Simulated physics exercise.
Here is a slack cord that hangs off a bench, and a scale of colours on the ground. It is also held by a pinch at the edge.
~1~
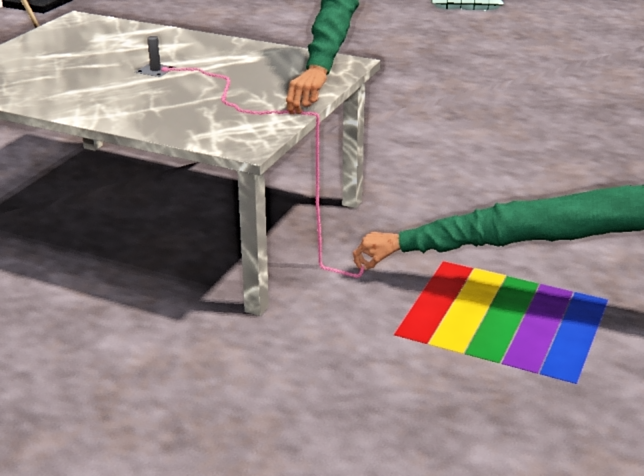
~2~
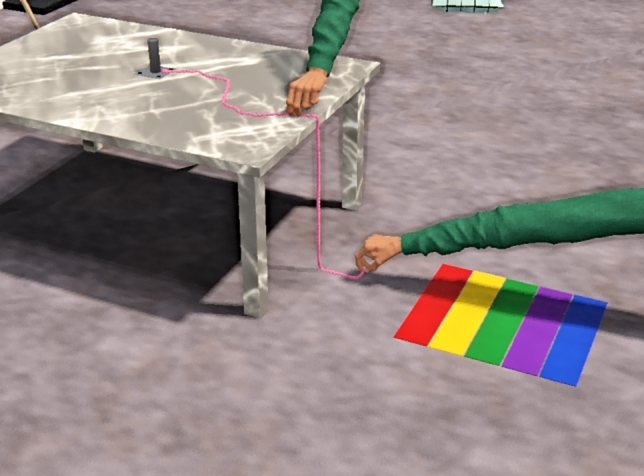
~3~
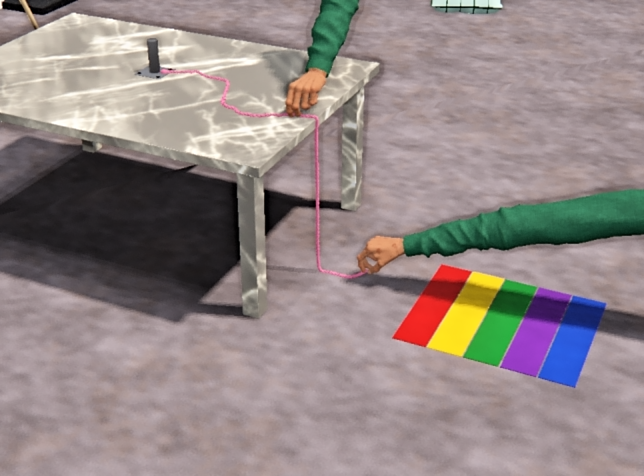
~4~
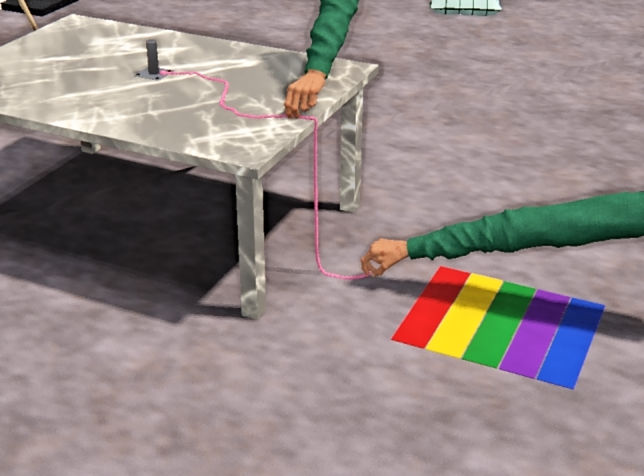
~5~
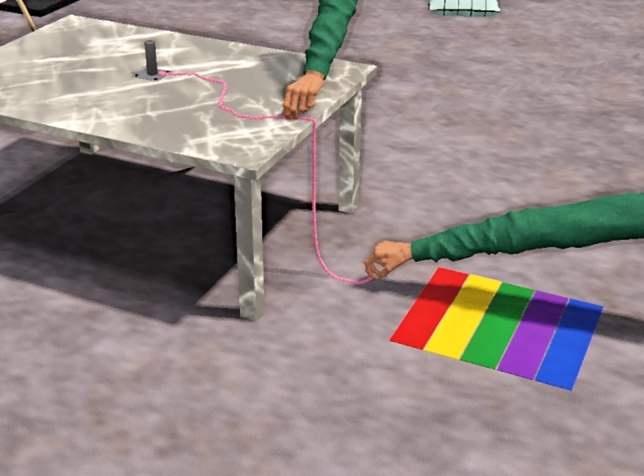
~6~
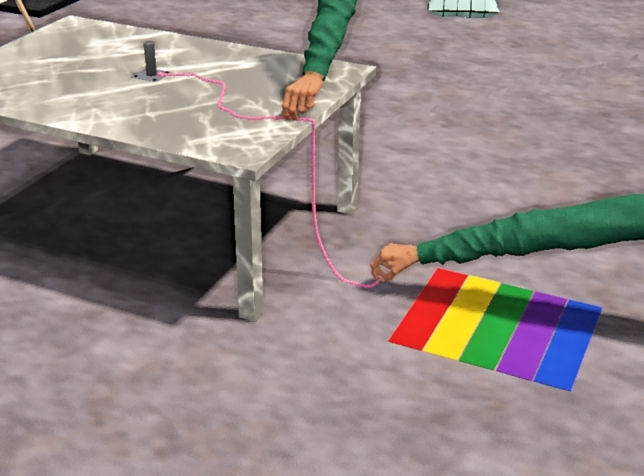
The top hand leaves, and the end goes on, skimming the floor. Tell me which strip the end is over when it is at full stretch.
It is over the purple strip.
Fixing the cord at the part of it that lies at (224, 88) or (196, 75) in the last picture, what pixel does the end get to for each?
Approximately (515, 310) and (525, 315), respectively.
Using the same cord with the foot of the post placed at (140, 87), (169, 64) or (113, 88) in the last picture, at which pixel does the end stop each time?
Try by try: (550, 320), (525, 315) and (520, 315).
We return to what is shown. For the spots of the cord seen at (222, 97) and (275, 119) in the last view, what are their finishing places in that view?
Final positions are (250, 101) and (332, 135), in that order.
A little later, end near (480, 303); over yellow.
Next, end near (515, 312); over green.
When it is tight, end near (537, 317); over purple. The end stops over the purple strip.
